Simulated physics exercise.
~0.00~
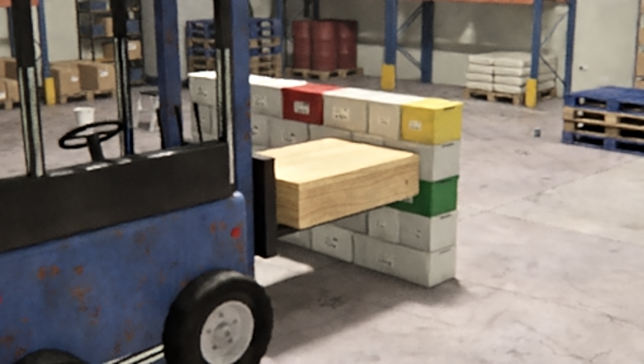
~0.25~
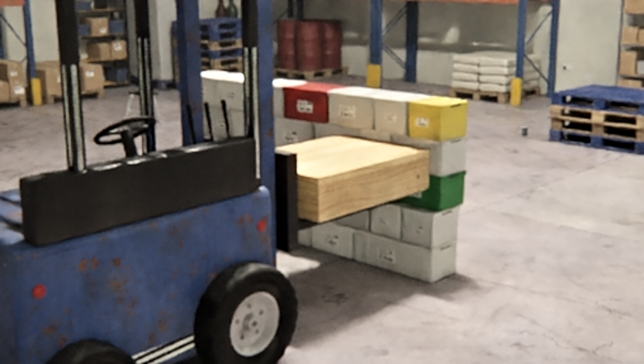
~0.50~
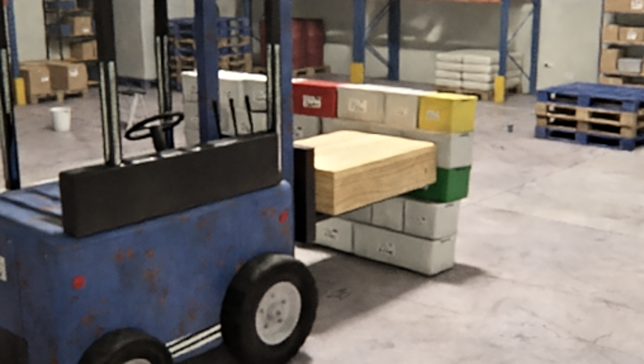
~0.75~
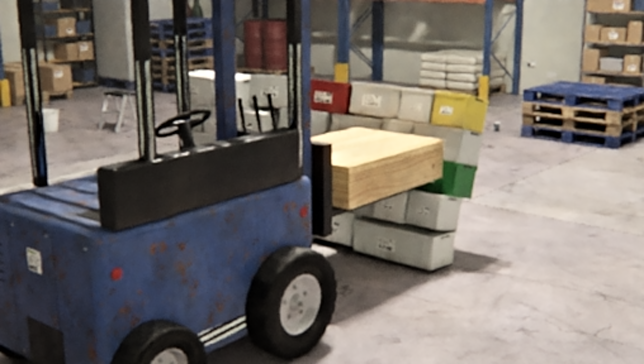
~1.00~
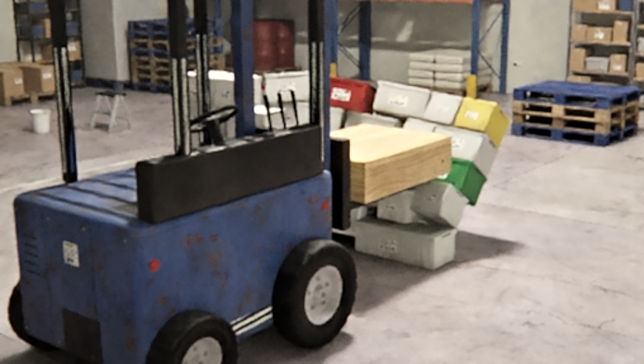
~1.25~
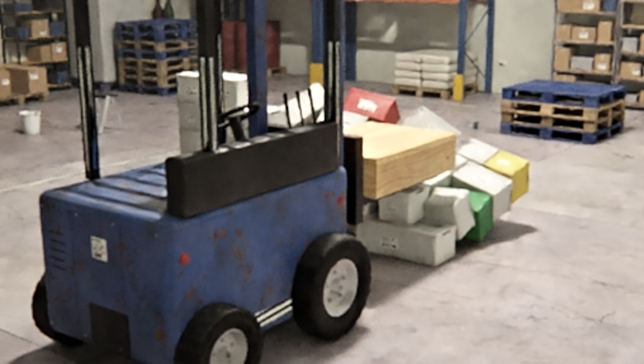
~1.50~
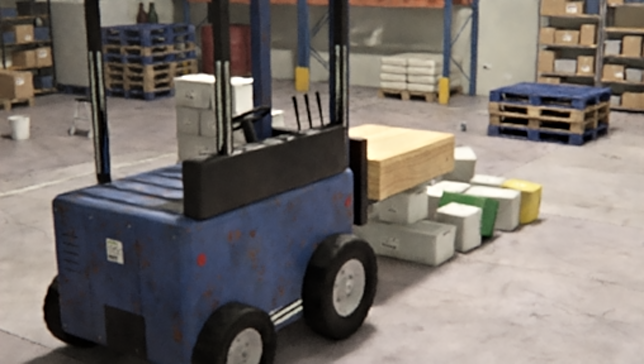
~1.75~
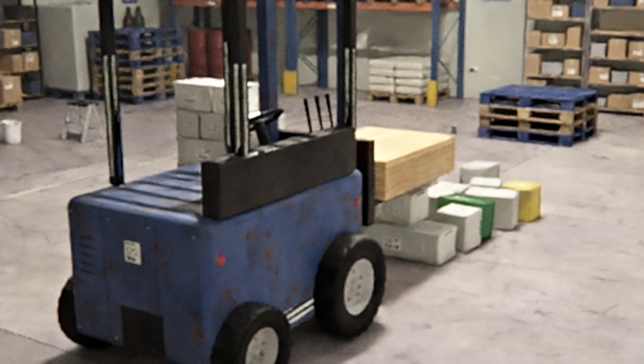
A blue forklift carrying a wooden block pushed into a wall of mostly white boxes, which leaned and then toppled away from it, leaving the yellow and green ones lying in a low heap while a stack behind the forklift stayed standing.
